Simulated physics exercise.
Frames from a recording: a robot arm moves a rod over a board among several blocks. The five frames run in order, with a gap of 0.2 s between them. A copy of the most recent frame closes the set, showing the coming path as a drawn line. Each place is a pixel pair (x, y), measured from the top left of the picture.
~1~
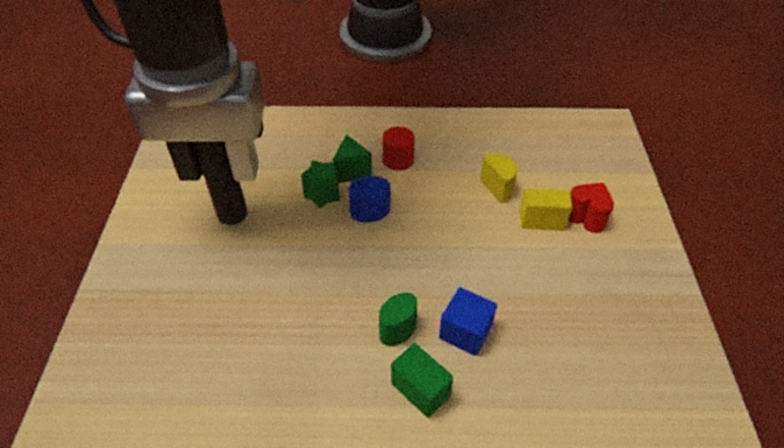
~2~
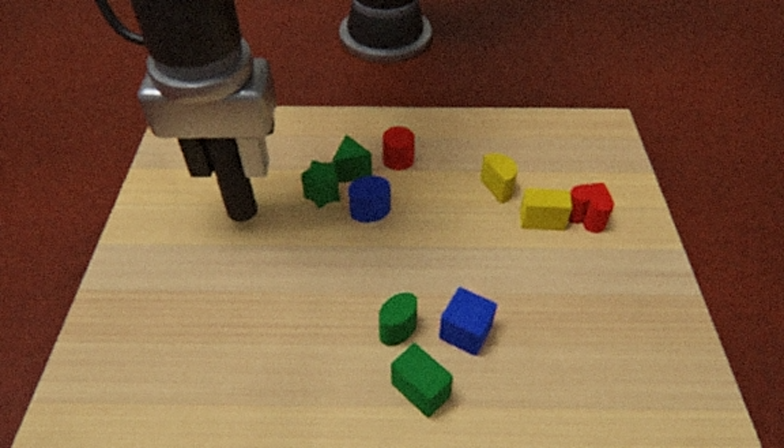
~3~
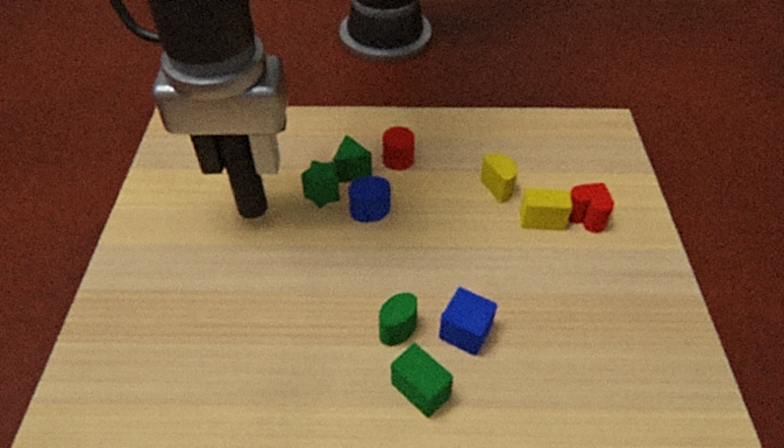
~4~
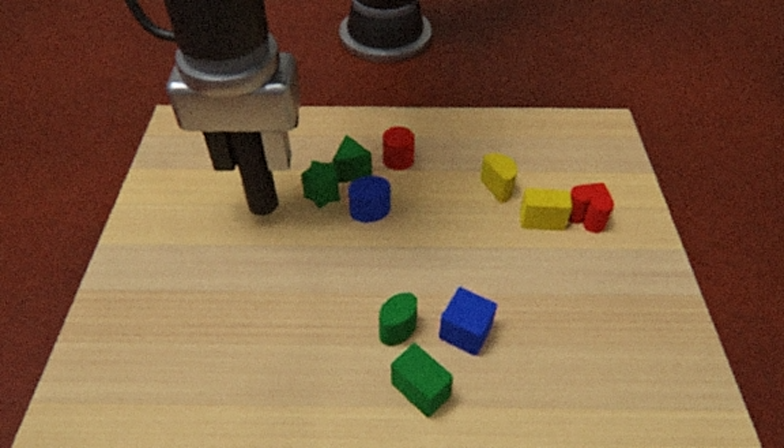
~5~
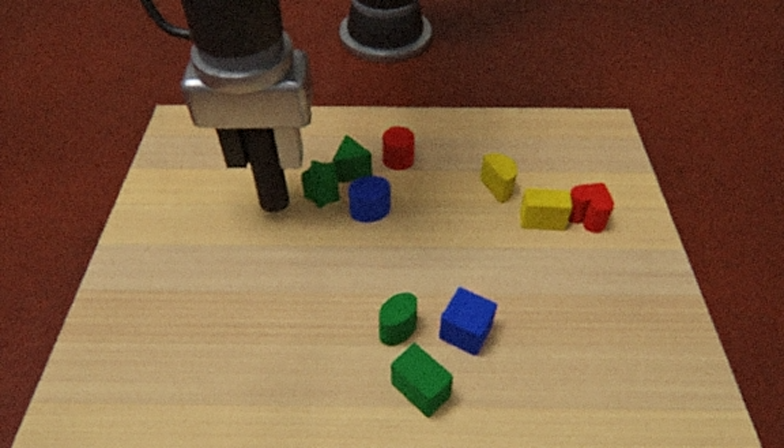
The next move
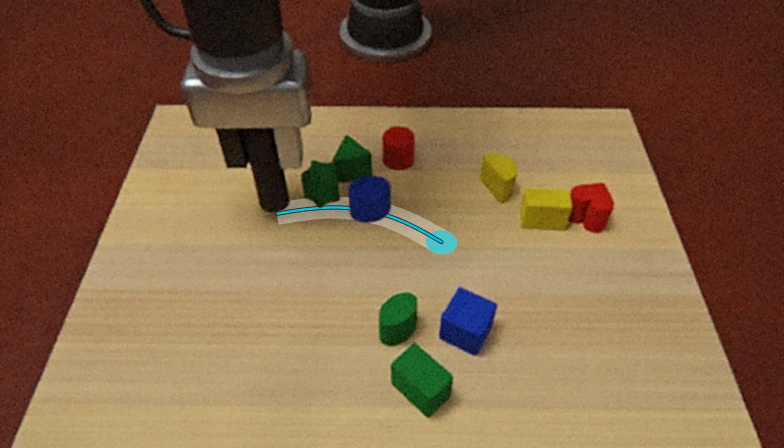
Robot arm sliding a dark rod slowly rightward over a wooden board, nearing a green star block while all the blocks stay still.
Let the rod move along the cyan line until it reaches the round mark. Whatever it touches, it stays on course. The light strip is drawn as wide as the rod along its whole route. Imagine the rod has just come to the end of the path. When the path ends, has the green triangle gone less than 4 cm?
Yes.
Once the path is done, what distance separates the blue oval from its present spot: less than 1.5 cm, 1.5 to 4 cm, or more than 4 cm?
Long: Over 4 cm.
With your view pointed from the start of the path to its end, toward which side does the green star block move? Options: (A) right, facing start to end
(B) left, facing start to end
Answer: B.
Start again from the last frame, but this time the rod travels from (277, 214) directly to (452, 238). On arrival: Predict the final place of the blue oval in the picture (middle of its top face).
Close to (411, 181).
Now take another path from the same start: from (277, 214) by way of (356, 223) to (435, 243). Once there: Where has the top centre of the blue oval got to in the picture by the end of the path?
At the end it should sit near (407, 185).
Drawn move, from (277, 214) through (335, 208) and (391, 217) to (442, 242).
What follows on the original path. One third of the way, rod (335, 196); green star block (347, 166), turned 20° anticlockwise; green triangle (352, 146).
Two thirds of the way, rod (391, 206); green star block (359, 165), turned 45° anticlockwise; green triangle (354, 144); blue oval (427, 191), turned 20° anticlockwise.
At the end, rod (443, 231); green star block (359, 165), turned 45° anticlockwise; green triangle (354, 144); blue oval (456, 196), turned 100° anticlockwise; red disc still.
